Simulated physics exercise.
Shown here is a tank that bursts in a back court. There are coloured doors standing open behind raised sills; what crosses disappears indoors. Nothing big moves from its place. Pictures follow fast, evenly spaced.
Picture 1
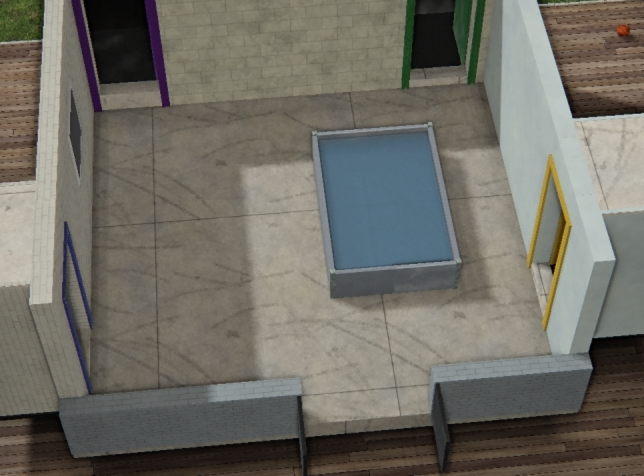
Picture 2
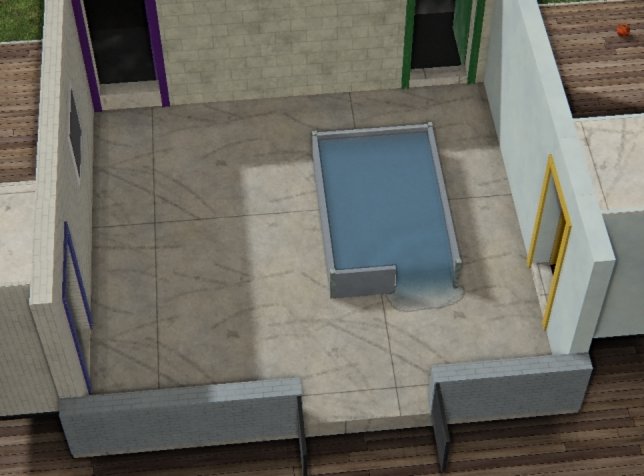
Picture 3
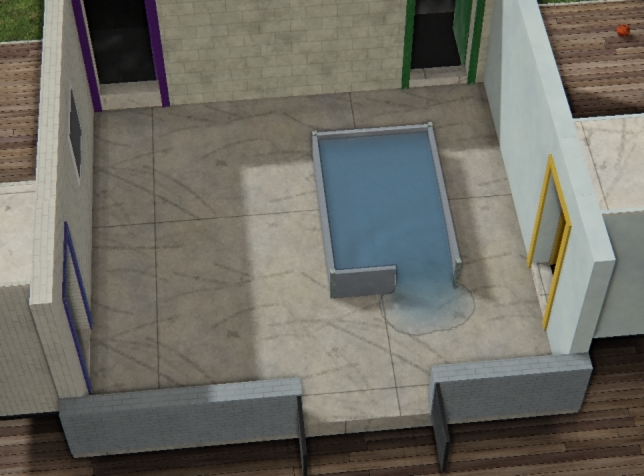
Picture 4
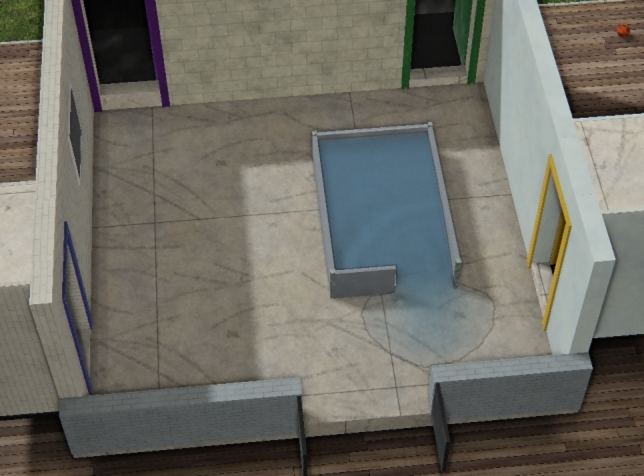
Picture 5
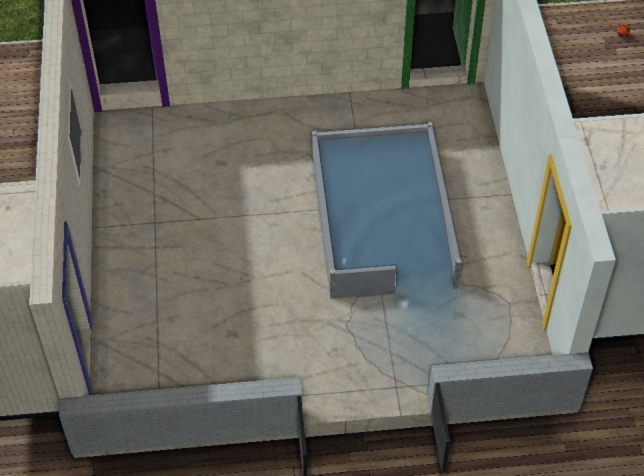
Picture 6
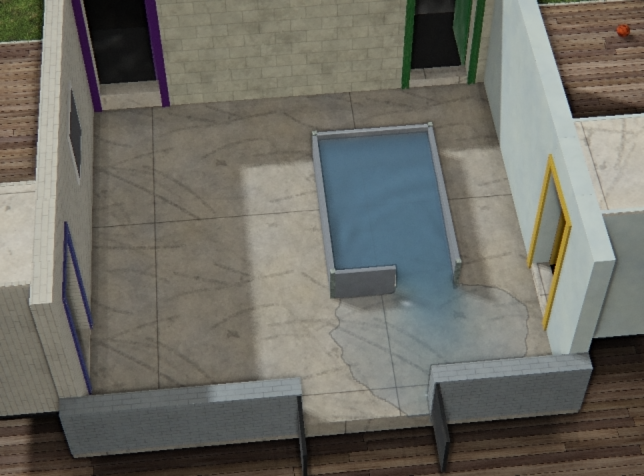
A tank in a walled court bursts at its front, and water spreads across the floor.
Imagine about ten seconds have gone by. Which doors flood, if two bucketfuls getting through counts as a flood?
The purple door does not flood; the yellow door does not flood; the green door does not flood; the blue door does not flood.
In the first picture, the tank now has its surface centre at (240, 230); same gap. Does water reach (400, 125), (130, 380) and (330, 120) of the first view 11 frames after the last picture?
In the order asked: Not reached, reached by the flood, not reached.
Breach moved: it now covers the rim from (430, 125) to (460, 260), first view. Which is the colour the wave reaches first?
That one is the yellow-painted one.
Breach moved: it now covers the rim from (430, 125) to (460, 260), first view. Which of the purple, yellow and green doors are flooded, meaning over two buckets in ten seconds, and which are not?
Purple falls short, yellow exceeds the limit, green exceeds the limit.
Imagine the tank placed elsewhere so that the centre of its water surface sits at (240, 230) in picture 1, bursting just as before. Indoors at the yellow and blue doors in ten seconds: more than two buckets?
Lab note - yellow remains within bounds, blue breaks the limit.
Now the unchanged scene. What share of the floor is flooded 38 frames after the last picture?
Close to 40 percent, by my reckoning.
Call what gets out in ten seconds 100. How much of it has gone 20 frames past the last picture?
That comes to 40 per cent, as I work it out.
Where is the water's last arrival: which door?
My answer: The door marked purple.
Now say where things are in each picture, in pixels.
The first frame shows the open tank at (383, 199) is whole and still.
In the second frame, water pours out at (424, 281) and has run to (457, 296).
In the third frame, water pours out at (424, 282) and has run to (403, 327).
In the fourth frame, the front is at (423, 360), out from the gap at (424, 282).
In the fifth frame, the front is at a hidden place, out from the gap at (424, 282).
In the sixth frame, water pours out at (424, 281) and has run to a hidden place.
A moment on, water covers 15 % of the floor; the purple door not reached, the yellow door wet at the sill, nothing in, the green door not reached, the blue door not reached.
Next, water covers 15 % of the floor; the purple door not reached, the yellow door wet at the sill, nothing in, the green door not reached, the blue door not reached.
Then, water covers 20 % of the floor; the purple door not reached, the yellow door wet at the sill, nothing in, the green door not reached, the blue door not reached.
Later, water covers 40 % of the floor; the purple door not reached, the yellow door wet at the sill, nothing in, the green door wet at the sill, nothing in, the blue door wet at the sill, nothing in.
In the end, water covers 75 % of the floor; the purple door wet at the sill, nothing in, the yellow door under two buckets in, the green door wet at the sill, nothing in, the blue door under two buckets in.
